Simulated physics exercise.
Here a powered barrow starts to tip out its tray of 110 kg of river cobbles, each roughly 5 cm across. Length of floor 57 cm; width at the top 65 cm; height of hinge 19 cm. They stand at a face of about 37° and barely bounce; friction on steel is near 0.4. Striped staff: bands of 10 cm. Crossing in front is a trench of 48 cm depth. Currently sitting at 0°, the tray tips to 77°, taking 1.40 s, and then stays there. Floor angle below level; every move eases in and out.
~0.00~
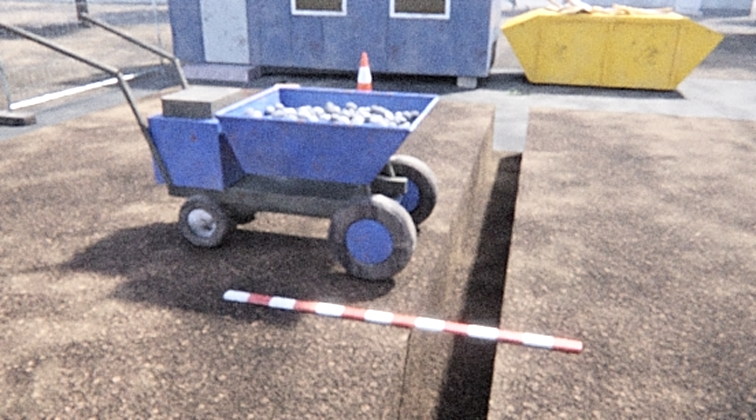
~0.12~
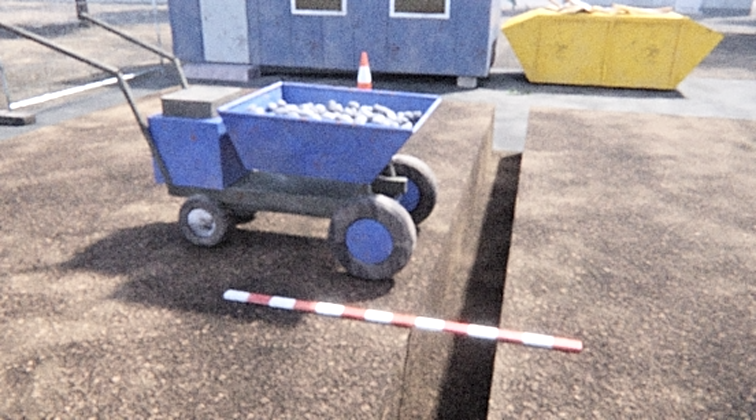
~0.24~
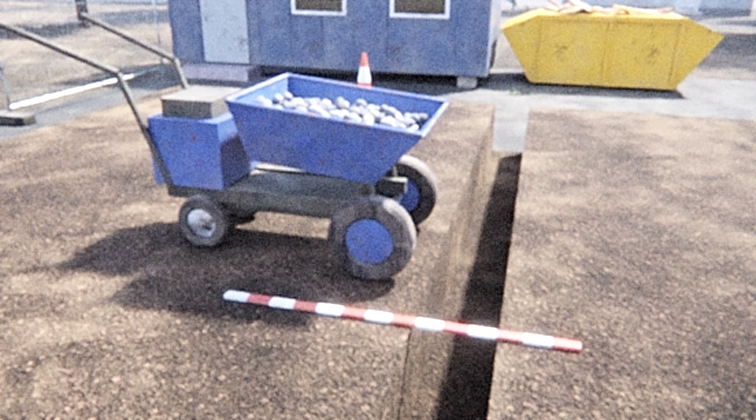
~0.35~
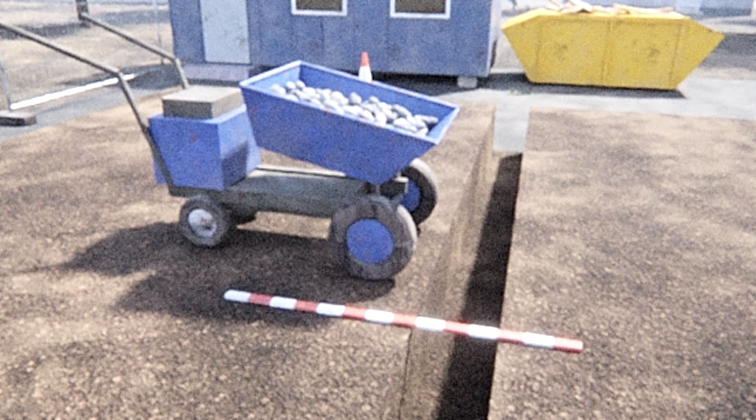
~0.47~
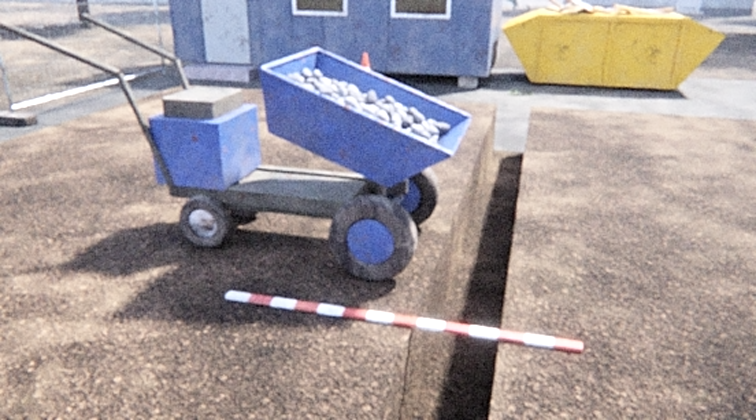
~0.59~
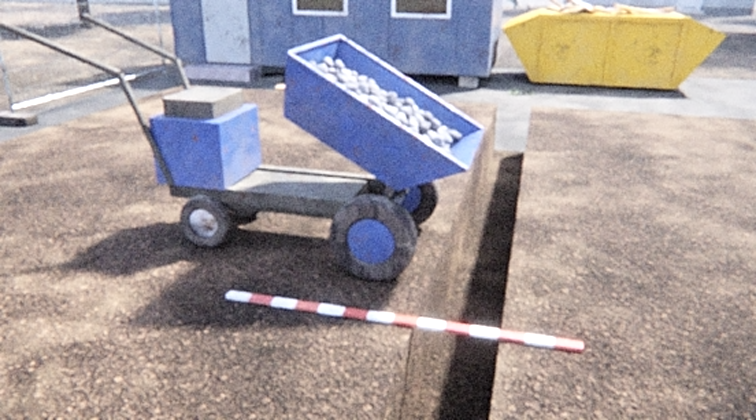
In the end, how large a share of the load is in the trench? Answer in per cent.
A share of roughly 28 %.
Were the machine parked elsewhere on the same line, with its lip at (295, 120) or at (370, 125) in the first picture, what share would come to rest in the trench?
First spot about 65, second spot about 70 per cent.
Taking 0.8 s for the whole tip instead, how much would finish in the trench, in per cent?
With that timing, about 20 per cent.
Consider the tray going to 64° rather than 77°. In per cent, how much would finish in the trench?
Roughly 30 per cent would end in the trench.
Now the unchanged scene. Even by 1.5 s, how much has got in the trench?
5 per cent or so by then.
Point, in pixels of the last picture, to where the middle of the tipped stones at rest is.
Middle at around (550, 266), I'd say.
After 1.0 s the floor is at 65°; 99 % in the tray, 1 % in the trench; the foremost stones are at (514, 207).
After 1.5 s the floor is at 77°; 44 % in the tray, 3 % in the trench, 53 % past the trench; the foremost stones are at (642, 281).
After 1.9 s the floor is at 77°; 14 % in the tray, 10 % in the trench, 76 % past the trench; the foremost stones are at (736, 293).
After 3.8 s the floor is at 77°; 0 % in the tray, 28 % in the trench, 72 % past the trench; the foremost stones are past the picture's edge.
